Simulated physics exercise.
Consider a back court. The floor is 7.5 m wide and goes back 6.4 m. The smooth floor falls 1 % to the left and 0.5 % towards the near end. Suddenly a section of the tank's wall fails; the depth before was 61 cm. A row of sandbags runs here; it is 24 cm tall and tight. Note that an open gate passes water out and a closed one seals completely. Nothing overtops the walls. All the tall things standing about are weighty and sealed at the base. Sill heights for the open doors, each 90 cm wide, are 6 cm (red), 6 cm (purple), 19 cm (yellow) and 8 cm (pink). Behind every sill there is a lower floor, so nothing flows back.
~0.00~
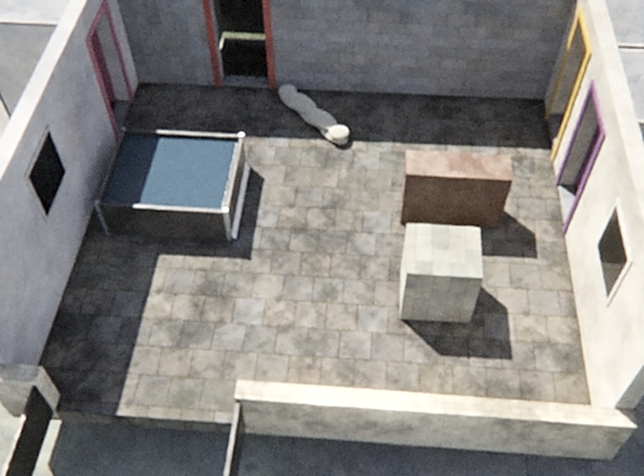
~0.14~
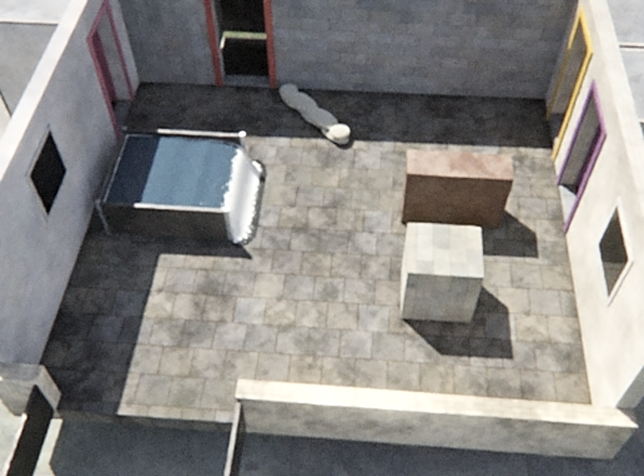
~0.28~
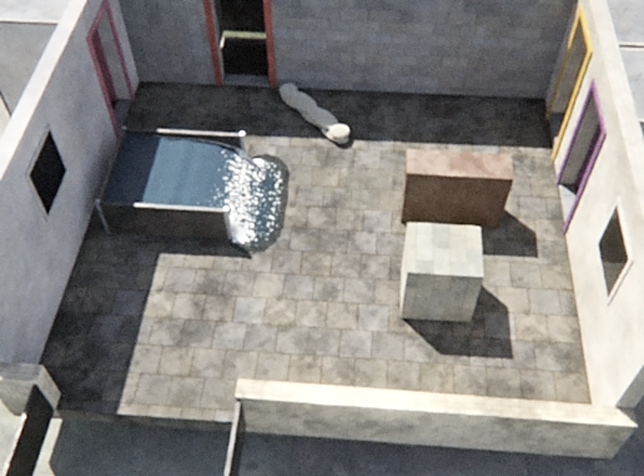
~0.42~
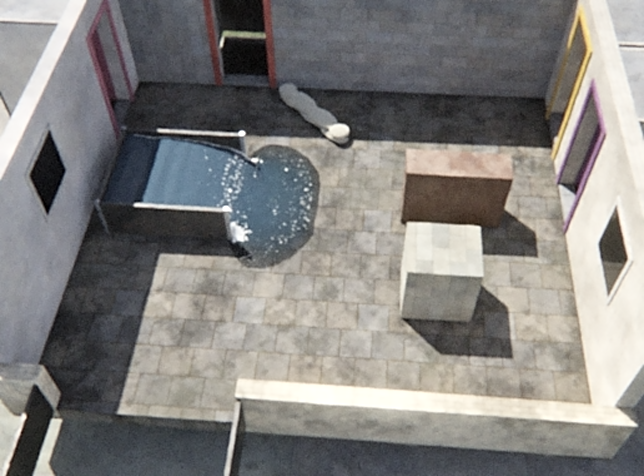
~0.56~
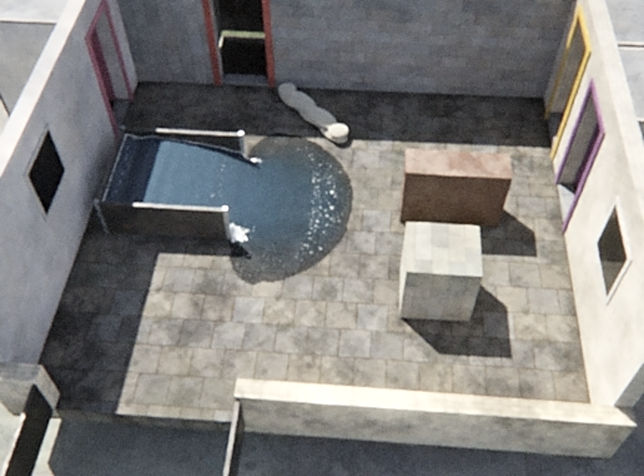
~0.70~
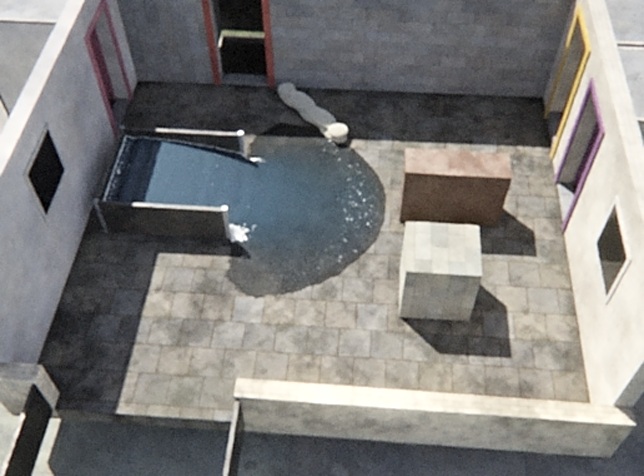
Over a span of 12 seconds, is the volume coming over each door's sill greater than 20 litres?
The red door will undershoot the limit; the purple door will overshoot the limit; the yellow door will undershoot the limit; the pink door will undershoot the limit.
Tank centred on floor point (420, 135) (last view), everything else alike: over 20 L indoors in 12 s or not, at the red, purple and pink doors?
Well, red ends up inside the mark, purple ends up beyond the mark and pink ends up inside the mark.
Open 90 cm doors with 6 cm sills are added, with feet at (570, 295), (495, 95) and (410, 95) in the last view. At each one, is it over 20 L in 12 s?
In that order: Over, past it, under.
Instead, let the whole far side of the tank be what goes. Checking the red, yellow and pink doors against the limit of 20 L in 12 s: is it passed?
The red door comes out more than that, the yellow door less than that and the pink door more than that.
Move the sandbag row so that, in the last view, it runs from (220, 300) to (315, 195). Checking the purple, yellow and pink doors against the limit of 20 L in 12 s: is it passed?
Against the limit, the purple door stays within it, the yellow door stays within it and the pink door stays within it.
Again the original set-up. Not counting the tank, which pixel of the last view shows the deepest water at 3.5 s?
About (538, 121).
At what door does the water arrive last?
I'd say the pink one.
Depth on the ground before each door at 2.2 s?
Measured in centimetres, the red door gives 0, the purple door 4, the yellow door 5 and the pink door 0.
After 1.4 s water covers 25 % of the floor and is deepest (29 cm) near (393, 206); red door not reached, purple door not reached, yellow door not reached, pink door not reached.
After 2.2 s water covers 40 % of the floor and is deepest (26 cm) near (393, 206); red door not reached, purple door 4 cm at the sill, 0 L in, yellow door 5 cm at the sill, 0 L in, pink door not reached.
After 3.5 s water covers 55 % of the floor and is deepest (22 cm) near (538, 121); red door 3 cm at the sill, 0 L in, purple door 14 cm at the sill, 9 L in, yellow door 15 cm at the sill, 0 L in, pink door not reached.
After 7.0 s water covers 75 % of the floor and is deepest (11 cm) near (299, 90); red door 2 cm at the sill, 0 L in, purple door 6 cm at the sill, 36 L in, yellow door 5 cm at the sill, 0 L in, pink door 3 cm at the sill, 0 L in.
After 12.0 s water covers 90 % of the floor and is deepest (10 cm) near (81, 243); red door 2 cm at the sill, 0 L in, purple door 1 cm at the sill, 37 L in, yellow door 1 cm at the sill, 0 L in, pink door 7 cm at the sill, 0 L in.
